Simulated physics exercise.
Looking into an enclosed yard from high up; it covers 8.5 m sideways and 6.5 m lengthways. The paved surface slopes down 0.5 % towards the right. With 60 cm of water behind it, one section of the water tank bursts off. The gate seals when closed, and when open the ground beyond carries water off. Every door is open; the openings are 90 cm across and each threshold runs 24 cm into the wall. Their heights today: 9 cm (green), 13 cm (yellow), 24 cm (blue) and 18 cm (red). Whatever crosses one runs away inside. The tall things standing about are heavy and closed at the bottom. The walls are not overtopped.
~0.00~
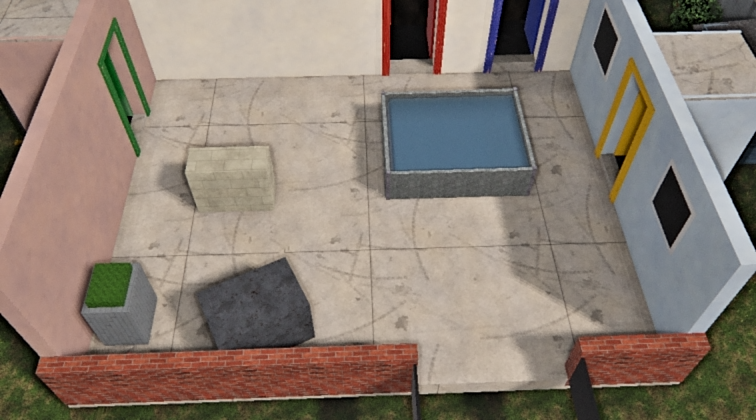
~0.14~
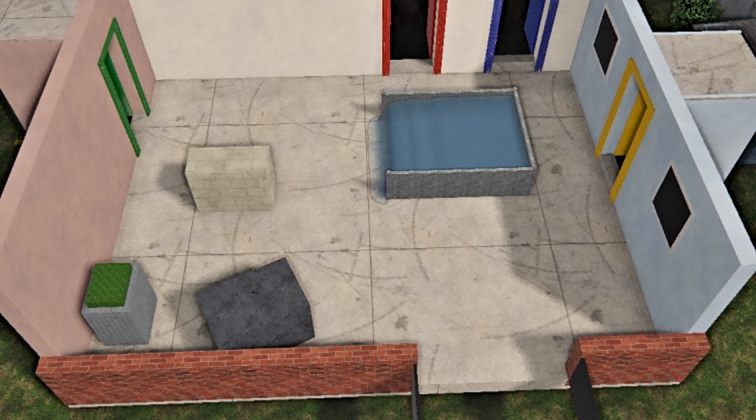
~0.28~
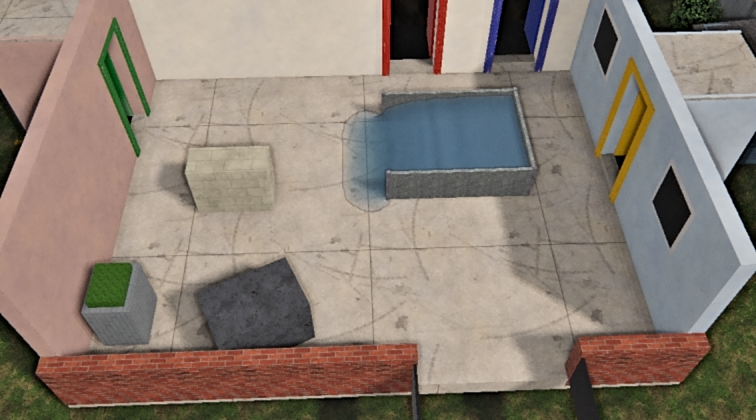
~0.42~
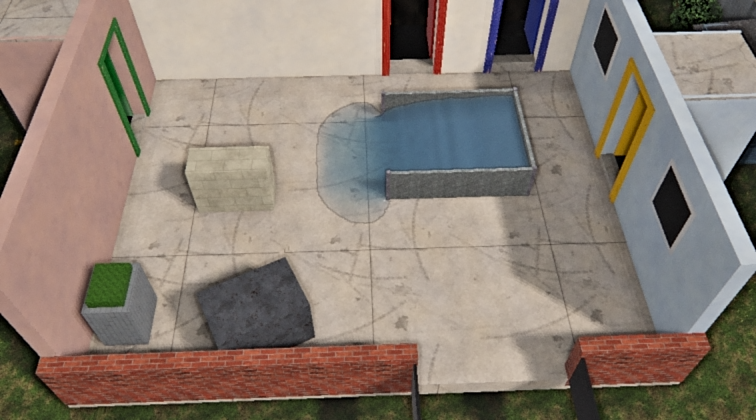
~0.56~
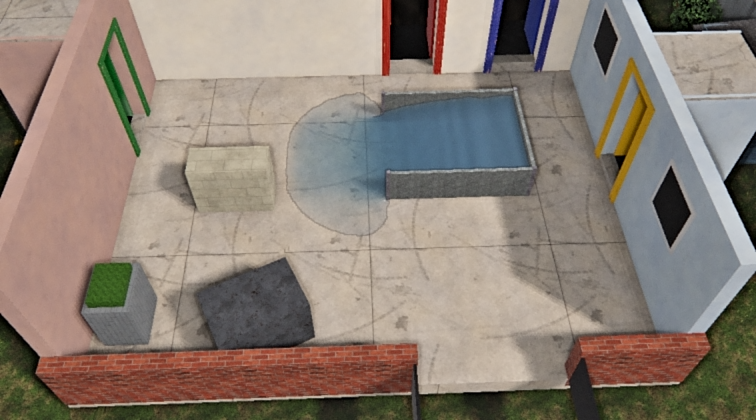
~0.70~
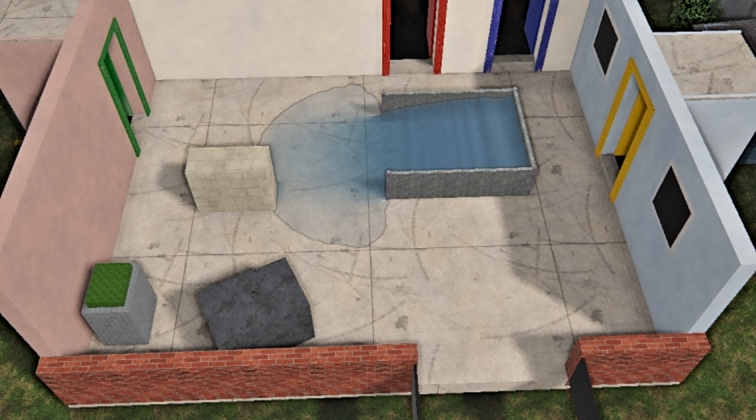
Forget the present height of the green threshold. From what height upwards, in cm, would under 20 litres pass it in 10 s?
Close to 21 cm is just enough.
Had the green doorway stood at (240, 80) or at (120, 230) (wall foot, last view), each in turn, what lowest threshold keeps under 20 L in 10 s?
About 13.5 and 6.0 cm.
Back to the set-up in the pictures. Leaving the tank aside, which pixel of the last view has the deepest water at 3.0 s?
Near (157, 80).
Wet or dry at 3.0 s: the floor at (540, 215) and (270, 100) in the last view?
In turn: Still dry, flooded.
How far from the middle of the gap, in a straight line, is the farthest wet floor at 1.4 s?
Roughly 4.6 m.
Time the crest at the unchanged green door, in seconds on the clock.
Around 3.2 s.
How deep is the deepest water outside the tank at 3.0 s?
Roughly 34 cm.
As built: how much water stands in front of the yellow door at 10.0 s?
Roughly 0.0 cm deep.
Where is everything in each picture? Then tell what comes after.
Still water, 60 cm deep, in the water tank at (455, 132); the green door at (127, 94) is dry, in the first picture.
Water pours out at (387, 151) and has run 0.3 m, to (374, 189); about 11 cm deep outside, 60 cm at the back, in the second picture.
The front is at (347, 185), 0.7 m from the gap at (387, 151); 1.6 m2 of floor is wet, 60 cm left at the back, in the third picture.
Water pours out at (387, 152) and has run 1.2 m, to (321, 146); about 9 cm deep outside, 60 cm at the back, in the fourth picture.
The front is at (290, 171), 1.8 m from the gap at (387, 152); 4.5 m2 of floor is wet, 60 cm left at the back, in the fifth picture.
Water pours out at (387, 152) and has run 2.3 m, to a hidden place; about 6 cm deep outside, 58 cm at the back; the green door at (127, 94), 4.7 m from the gap, is still 2.3 m from the nearest water, in the sixth picture.
After 1.4 s water covers 30 % of the floor, deepest (32 cm) near (282, 192); it has not reached the green door.
After 3.0 s water covers 45 % of the floor, deepest (34 cm) near (157, 80); 25 cm at the green door, 85 litres in over its 9 cm threshold.
After 10.0 s water covers 90 % of the floor, deepest (12 cm) near (560, 70); 5 cm at the green door, 229 litres in over its 9 cm threshold.
At the green door as built, the water arrived by 1.5 s and peaked near 25 cm at 3.2 s.
With a threshold of 17 cm, 64 litres would have come in within the 10 s; with 23 cm, 11 litres. So under 20 litres takes about 21 cm.
